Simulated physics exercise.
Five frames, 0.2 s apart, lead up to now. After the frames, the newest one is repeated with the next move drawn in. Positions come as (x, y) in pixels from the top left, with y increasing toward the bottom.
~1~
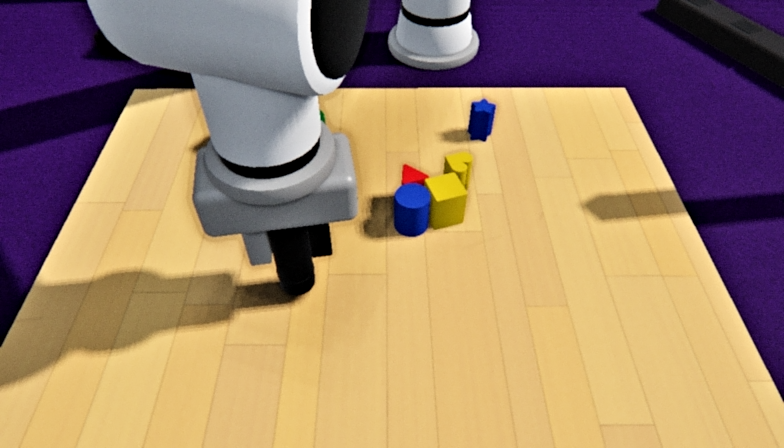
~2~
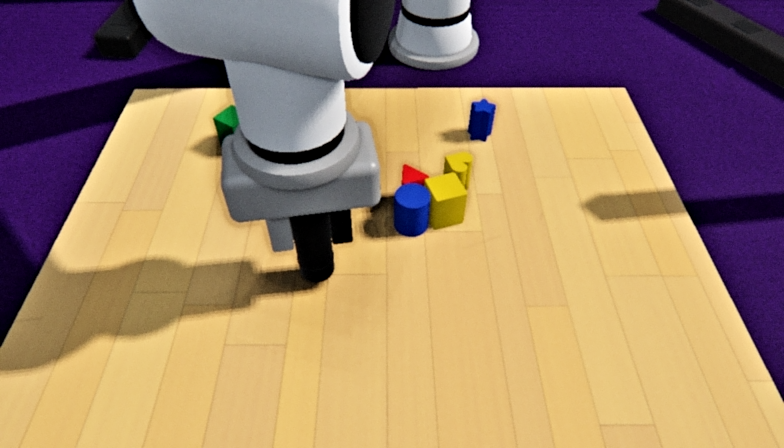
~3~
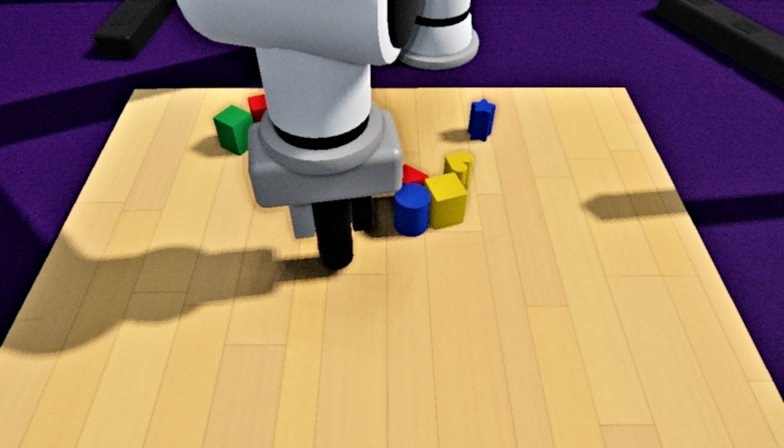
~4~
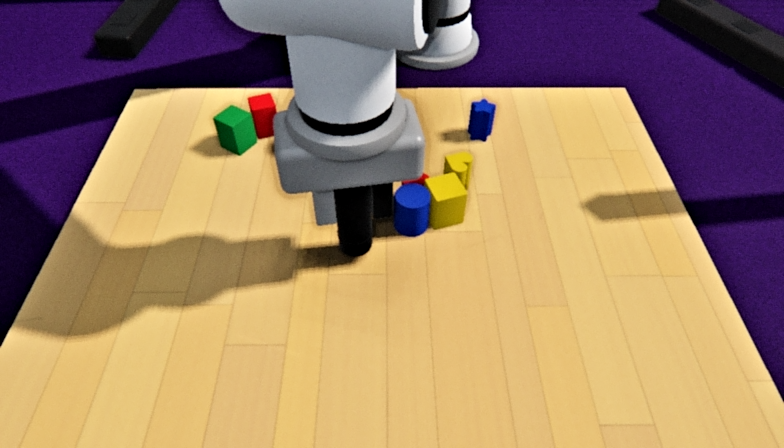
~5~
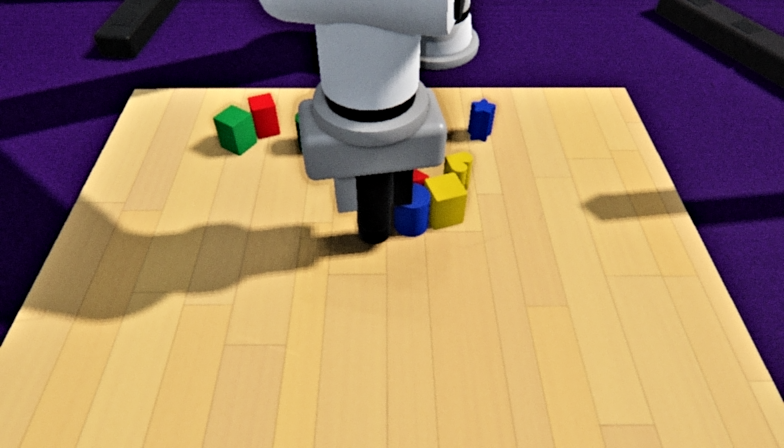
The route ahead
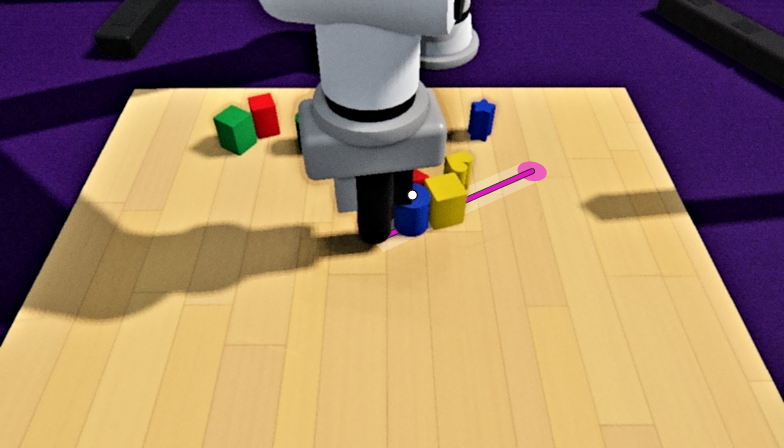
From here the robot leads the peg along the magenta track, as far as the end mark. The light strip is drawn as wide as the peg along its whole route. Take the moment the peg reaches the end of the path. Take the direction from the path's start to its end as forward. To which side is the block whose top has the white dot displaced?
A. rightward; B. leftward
Option A.
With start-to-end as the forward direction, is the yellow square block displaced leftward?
Going by the path, no.
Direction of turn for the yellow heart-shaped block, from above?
The block turns counter-clockwise.
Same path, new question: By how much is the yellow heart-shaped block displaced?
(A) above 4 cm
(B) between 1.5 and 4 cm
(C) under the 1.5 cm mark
Correct choice: B.
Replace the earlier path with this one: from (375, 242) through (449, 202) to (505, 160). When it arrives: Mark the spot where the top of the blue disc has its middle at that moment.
At the end it should sit near (527, 153).
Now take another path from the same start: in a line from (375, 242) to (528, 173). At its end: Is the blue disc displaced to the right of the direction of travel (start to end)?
Yes, I think so.
The drawn path runs in a line from (375, 242) to (532, 171); the dot is on the blue disc.
What follows on the original path. One third of the way, peg (432, 207); blue disc (464, 177); yellow square block (498, 176), turned 15° clockwise; yellow heart-shaped block (464, 156), turned 35° anticlockwise.
Two thirds of the way, peg (487, 183); blue disc (521, 157); yellow square block (550, 172), turned 60° clockwise; yellow heart-shaped block (471, 148), turned 95° anticlockwise.
At the end, peg (534, 163); red triangular piece not moved; blue disc (572, 143); yellow square block (556, 173), turned 80° clockwise; yellow heart-shaped block (471, 148), turned 100° anticlockwise.
